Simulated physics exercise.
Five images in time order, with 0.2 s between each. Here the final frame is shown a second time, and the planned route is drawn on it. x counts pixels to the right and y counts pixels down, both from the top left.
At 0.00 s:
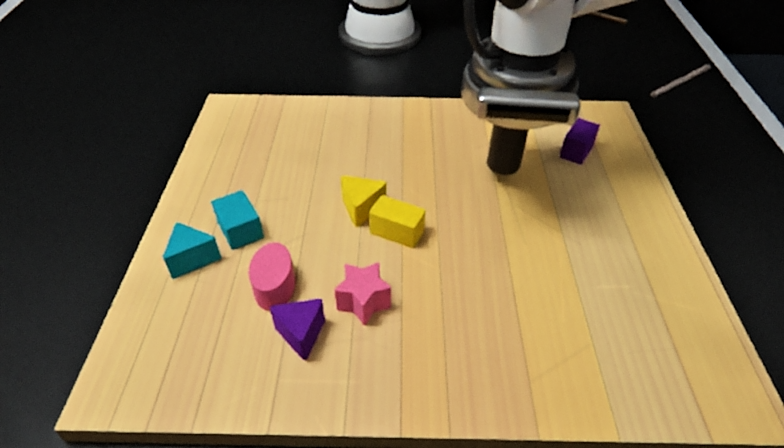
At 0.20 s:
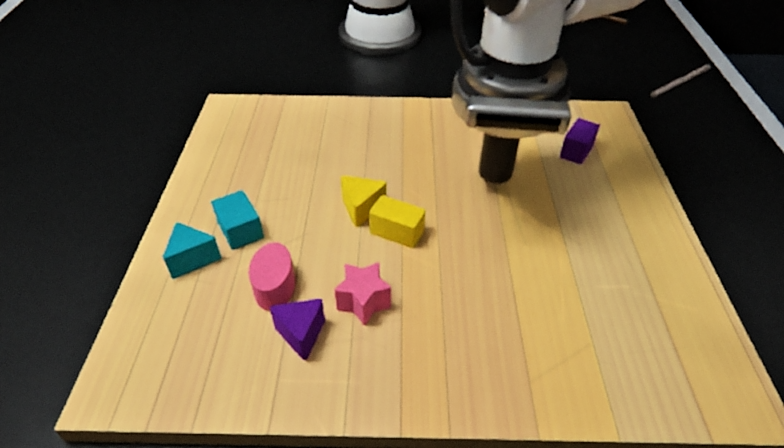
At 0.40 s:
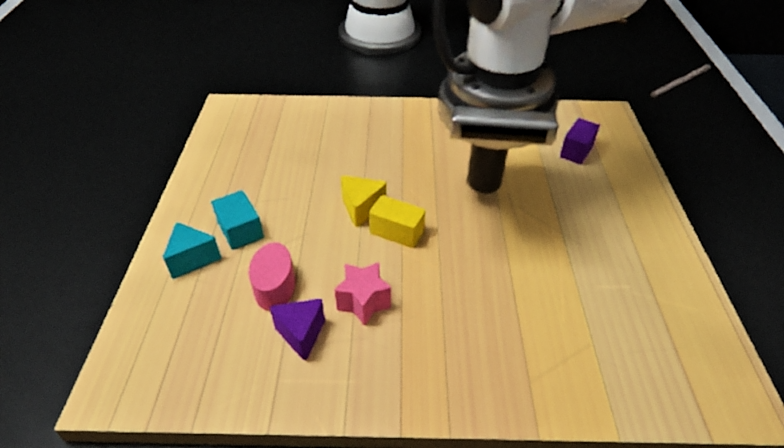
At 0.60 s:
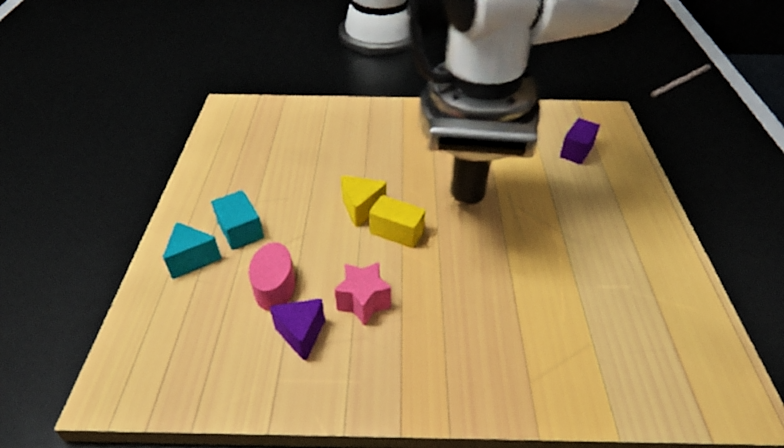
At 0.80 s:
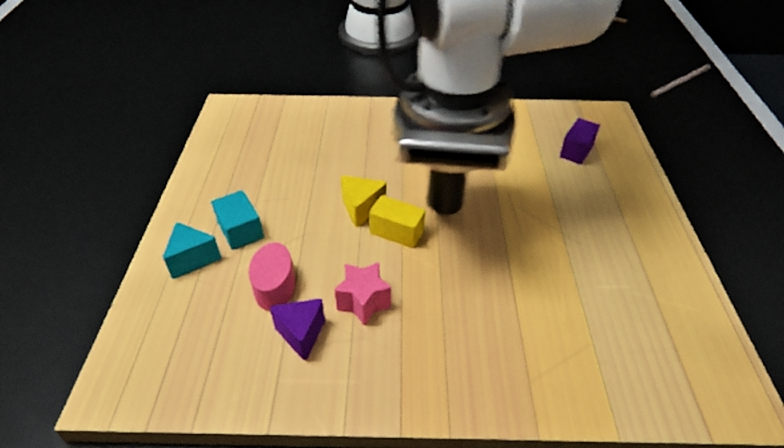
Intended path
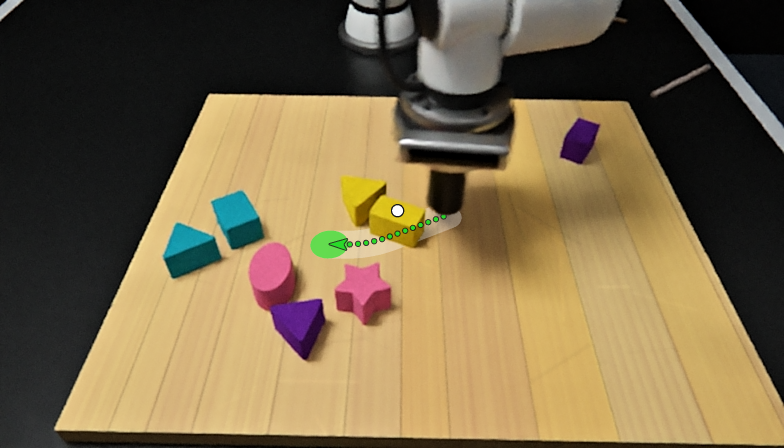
A robot arm with a dark rod slid steadily left and slightly toward the viewer across a wooden board, nearing the yellow blocks, while all the teal, pink, purple and yellow blocks stayed still.
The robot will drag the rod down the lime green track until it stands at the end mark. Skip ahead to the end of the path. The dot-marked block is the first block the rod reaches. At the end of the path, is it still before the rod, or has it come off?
The rod should keep driving it forward.
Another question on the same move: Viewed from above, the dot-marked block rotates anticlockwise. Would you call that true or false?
False
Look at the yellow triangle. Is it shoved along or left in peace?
It barely shifts, if at all.
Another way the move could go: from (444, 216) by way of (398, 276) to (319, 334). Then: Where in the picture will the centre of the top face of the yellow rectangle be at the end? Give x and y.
Final place: (379, 221).
The drawn path runs from (444, 216) via (391, 236), ending at (329, 244); the dot is on the yellow rectangle.
The first path, step by step. One third of the way, rod (409, 217); yellow rectangle (378, 218), turned 35° clockwise.
Two thirds of the way, rod (370, 230); yellow rectangle (336, 229), turned 45° clockwise.
At the end, rod (328, 232); yellow triangle not moved; yellow rectangle (294, 236), turned 25° clockwise.
